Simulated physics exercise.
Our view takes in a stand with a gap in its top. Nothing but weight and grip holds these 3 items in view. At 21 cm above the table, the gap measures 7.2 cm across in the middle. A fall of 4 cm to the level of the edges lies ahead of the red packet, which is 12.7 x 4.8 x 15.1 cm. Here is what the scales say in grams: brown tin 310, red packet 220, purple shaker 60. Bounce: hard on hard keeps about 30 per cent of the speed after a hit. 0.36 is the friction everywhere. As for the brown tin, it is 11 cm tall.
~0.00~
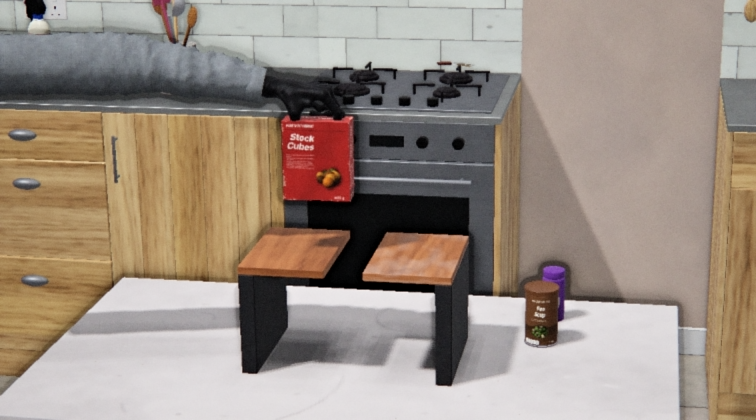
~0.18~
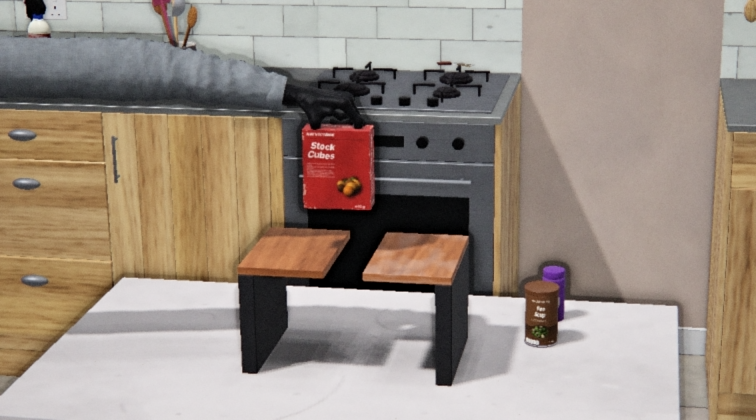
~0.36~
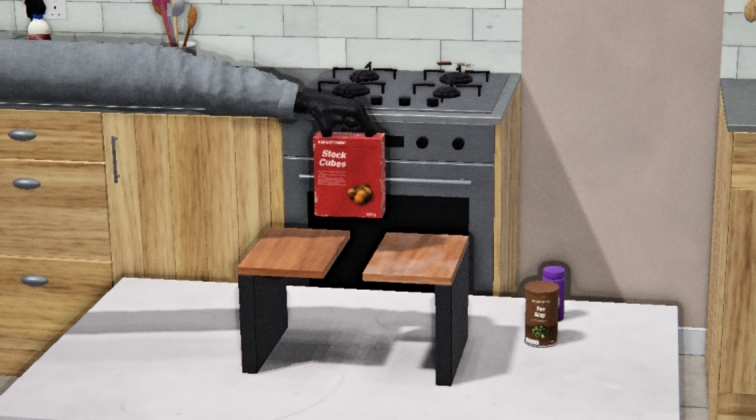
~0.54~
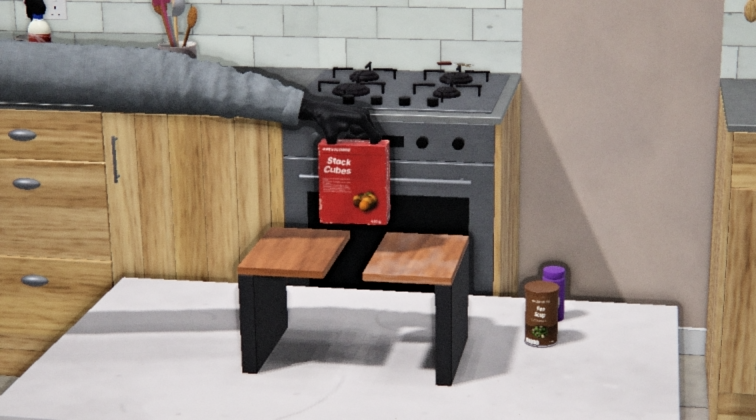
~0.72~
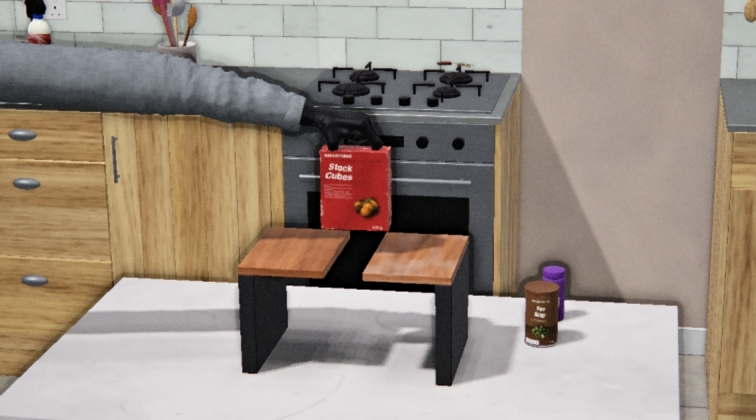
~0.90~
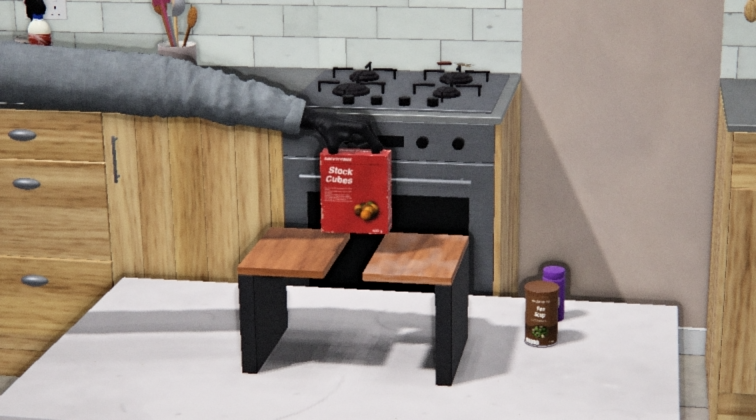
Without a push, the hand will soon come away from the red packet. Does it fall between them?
It is going to stay aloft.
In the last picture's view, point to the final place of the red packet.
It ends up at about (357, 212).
After 1.10 s, red packet moved 4 cm near (357, 212).
After 2.10 s, red packet resting near (357, 212).
In the end (3.5 s), not toppled but over 4 cm from the start, red packet; the other 2 under 4 cm from the start. At the end, from the last picture's camera, red packet near (357, 212). The packet is caught.
